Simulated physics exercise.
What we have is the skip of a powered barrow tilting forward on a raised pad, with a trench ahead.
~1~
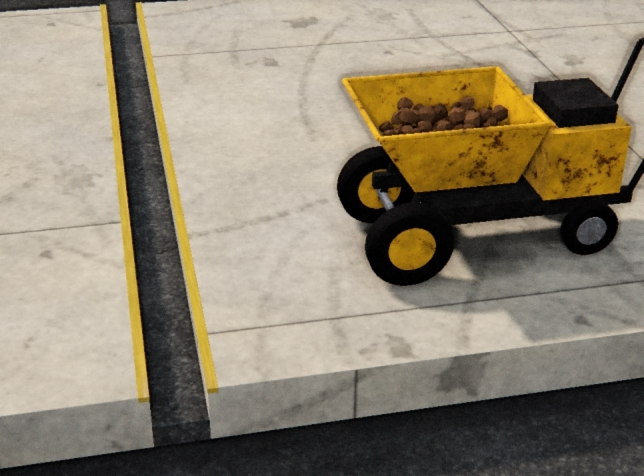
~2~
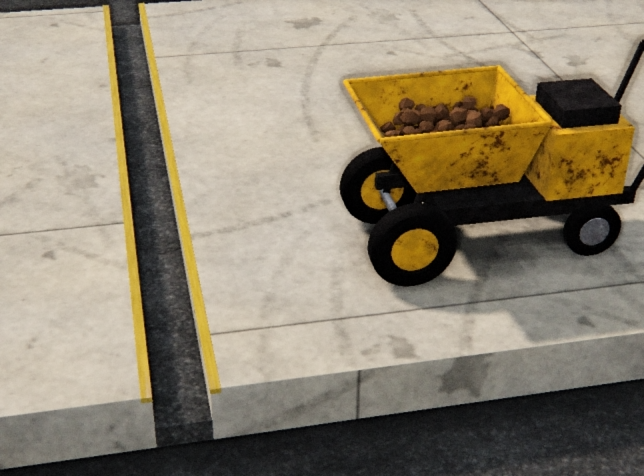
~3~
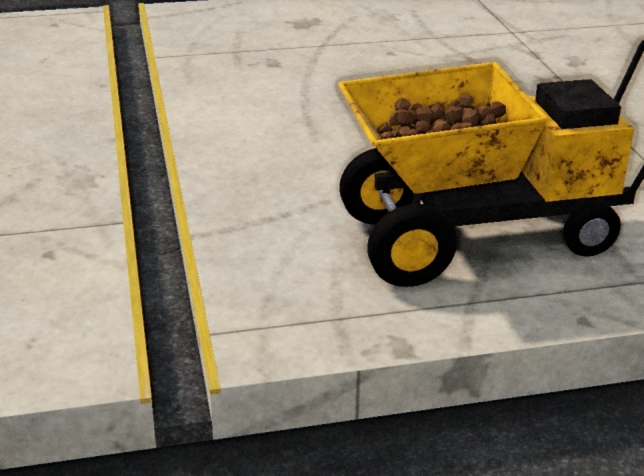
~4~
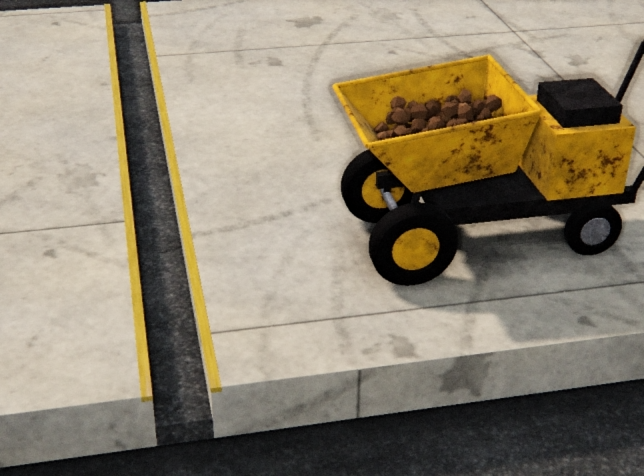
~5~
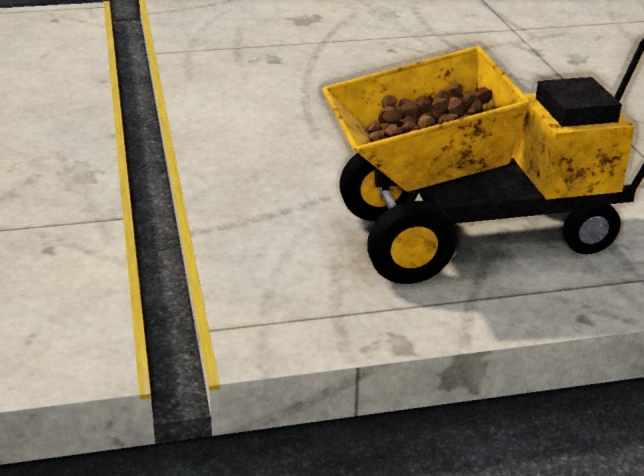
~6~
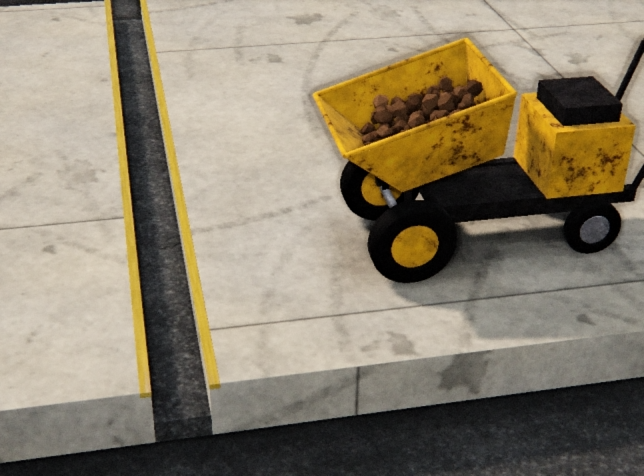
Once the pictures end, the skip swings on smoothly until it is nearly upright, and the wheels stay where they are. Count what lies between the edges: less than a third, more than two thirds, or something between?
Between the edges lies under a third of the load.
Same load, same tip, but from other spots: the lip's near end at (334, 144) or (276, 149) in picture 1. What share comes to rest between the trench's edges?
The first gives 60 %, the second 80 %.
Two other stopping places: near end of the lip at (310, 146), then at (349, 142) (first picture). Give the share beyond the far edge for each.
Roughly 0 per cent, and 0 per cent.
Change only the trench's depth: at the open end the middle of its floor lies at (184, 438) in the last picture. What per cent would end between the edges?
It comes to 20 per cent or so.
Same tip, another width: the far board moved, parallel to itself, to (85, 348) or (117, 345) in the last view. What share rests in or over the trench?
The first gives 20 %, the second 20 %.
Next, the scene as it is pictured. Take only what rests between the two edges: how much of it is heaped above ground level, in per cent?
Near 0 %.
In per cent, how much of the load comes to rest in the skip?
About 20 per cent.
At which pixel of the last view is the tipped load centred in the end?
Close to (224, 255).
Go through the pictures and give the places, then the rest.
Lip of the skip near (379, 140), level; top of the load near (443, 126), clay clods; first edge of the trench near (203, 339); far edge near (138, 347), the trench under half as wide as the skip, and about half as deep as wide, in the first frame.
Lip of the skip near (380, 141), level; top of the load near (472, 130), in the second frame.
Lip of the skip near (375, 144), tipped barely; top of the load near (471, 119), in the third frame.
Lip of the skip near (368, 146), tipped a little; top of the load near (466, 114), in the fourth frame.
Lip of the skip near (356, 150), tipped a little; top of the load near (457, 109), in the fifth frame.
Lip of the skip near (345, 156), tipped clearly; top of the load near (463, 109); first edge of the trench near (206, 334); far edge near (140, 342), in the sixth frame.
Shortly afterwards, skip tipped steeply; the whole lot in the skip.
Next, skip tipped right over; near two thirds in the skip; near a third short of the trench; only a few in or heaped over the trench.
Some moments later, skip tipped right over; near a quarter in the skip; near two thirds short of the trench; near a quarter in or heaped over the trench.
In the end, skip tipped right over; near a quarter in the skip; near half short of the trench; near a quarter in or heaped over the trench; none at all beyond it.
